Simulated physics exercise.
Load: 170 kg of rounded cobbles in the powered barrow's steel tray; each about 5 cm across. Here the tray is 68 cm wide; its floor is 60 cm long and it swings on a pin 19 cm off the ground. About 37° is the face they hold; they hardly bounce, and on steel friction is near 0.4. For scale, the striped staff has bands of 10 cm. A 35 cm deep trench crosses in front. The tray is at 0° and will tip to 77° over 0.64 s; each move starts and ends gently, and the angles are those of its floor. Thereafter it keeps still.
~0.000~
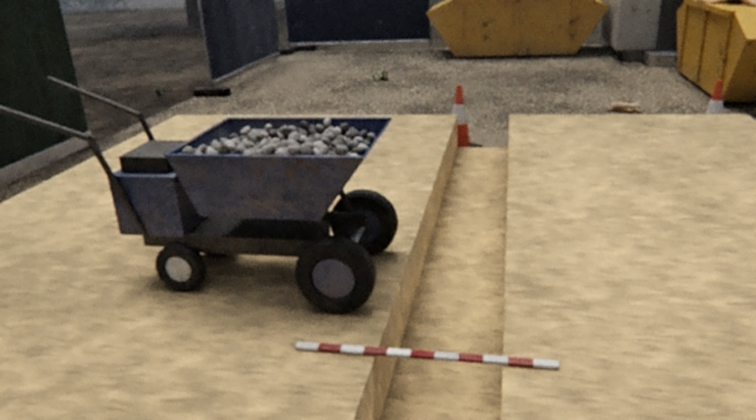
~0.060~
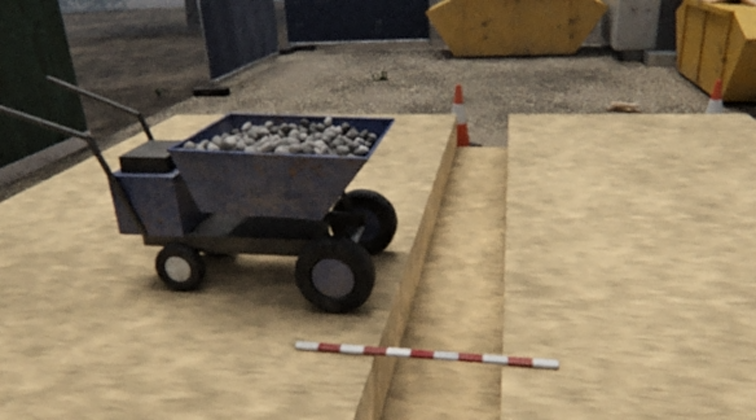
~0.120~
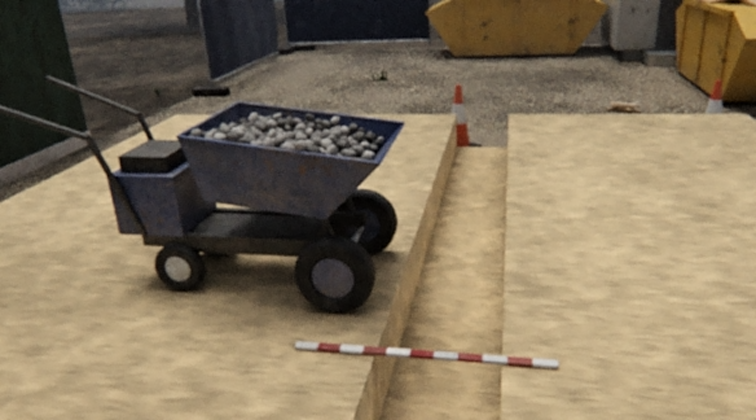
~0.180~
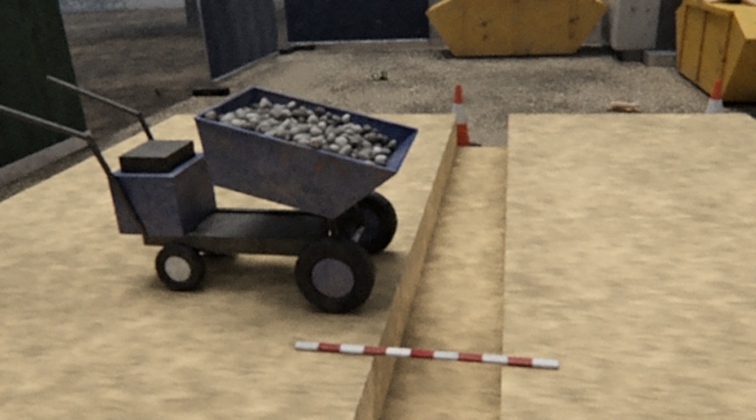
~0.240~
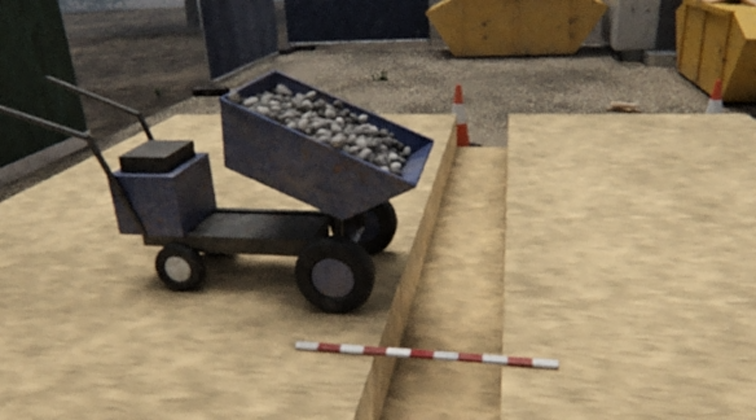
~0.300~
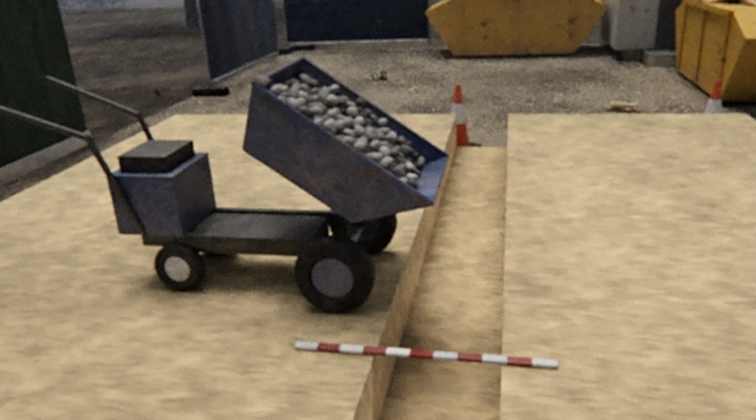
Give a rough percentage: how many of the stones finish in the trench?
31 %.
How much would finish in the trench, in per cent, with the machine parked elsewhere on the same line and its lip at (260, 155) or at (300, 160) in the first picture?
Roughly 100 in a hundred from the first, 90 in a hundred from the second.
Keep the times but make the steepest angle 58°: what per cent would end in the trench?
Roughly 20 per cent would end in the trench.
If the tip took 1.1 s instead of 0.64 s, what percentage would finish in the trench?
I'd put it at roughly 50 per cent.
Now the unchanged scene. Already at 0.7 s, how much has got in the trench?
About 10 per cent by then.
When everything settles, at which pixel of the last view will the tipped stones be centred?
(556, 285).
After 0.5 s the floor is at 65°; 100 % in the tray; the foremost stones are at (459, 214).
After 0.7 s the floor is at 77°; 50 % in the tray, 12 % in the trench, 38 % past the trench; the foremost stones are at (570, 285).
After 1.1 s the floor is at 77°; 6 % in the tray, 25 % in the trench, 69 % past the trench; the foremost stones are past the picture's edge.
After 3.0 s the floor is at 77°; 0 % in the tray, 31 % in the trench, 69 % past the trench; the foremost stones are past the picture's edge.
